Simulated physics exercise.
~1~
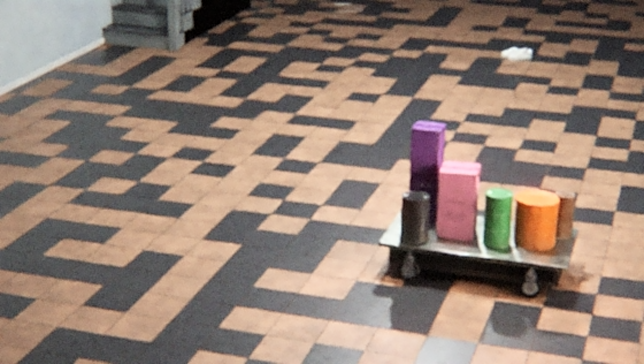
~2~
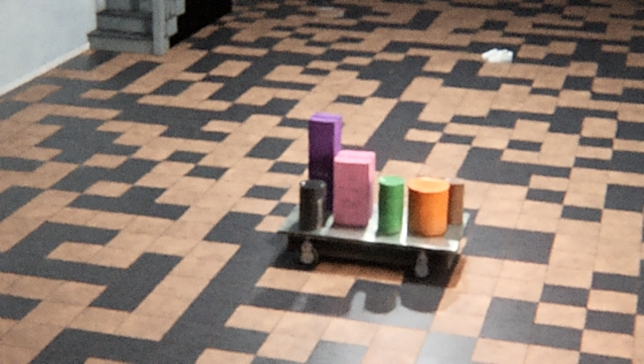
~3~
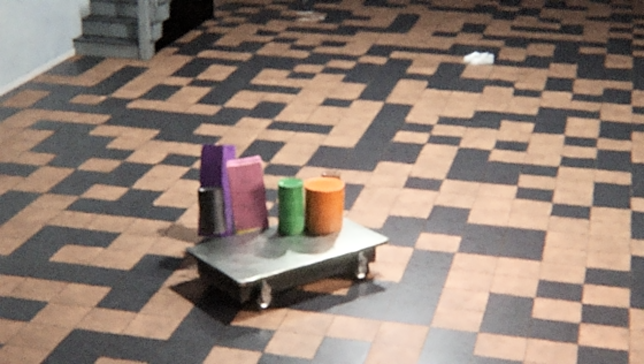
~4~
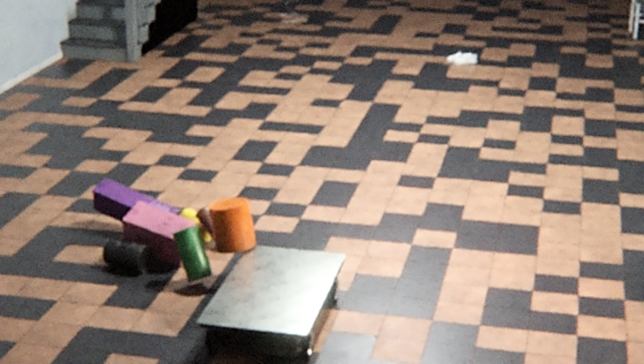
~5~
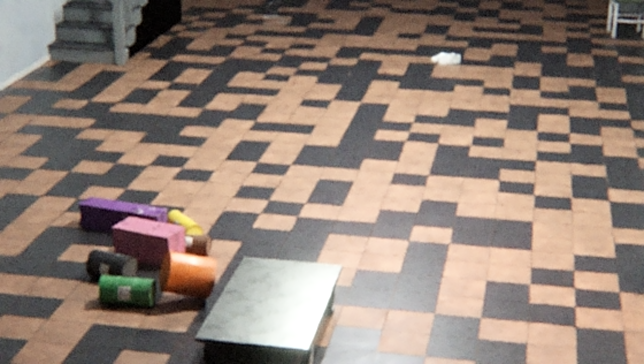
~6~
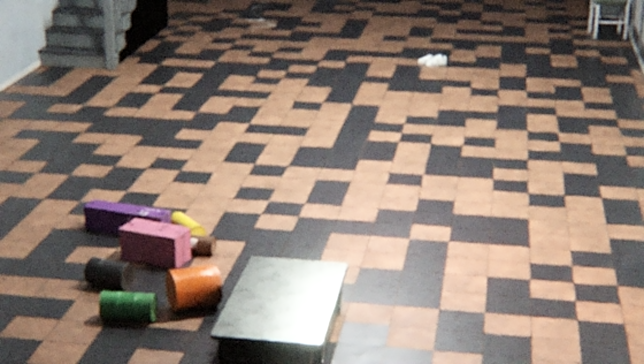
A low, flat wheeled cart rolls across a floor of tan and black tiles, seen from above at an angle, with grey steps at the upper left. On its bare deck stand a black canister, a tall purple box, a pink box, a green canister, an orange pail and a brown canister. The cart moves left, then swings round toward the viewer, and the purple and pink boxes and the black canister tilt at its left edge. The load slides off and tumbles, a yellow canister showing among it. The cart ends up empty, with everything lying toppled on the tiles to its left.
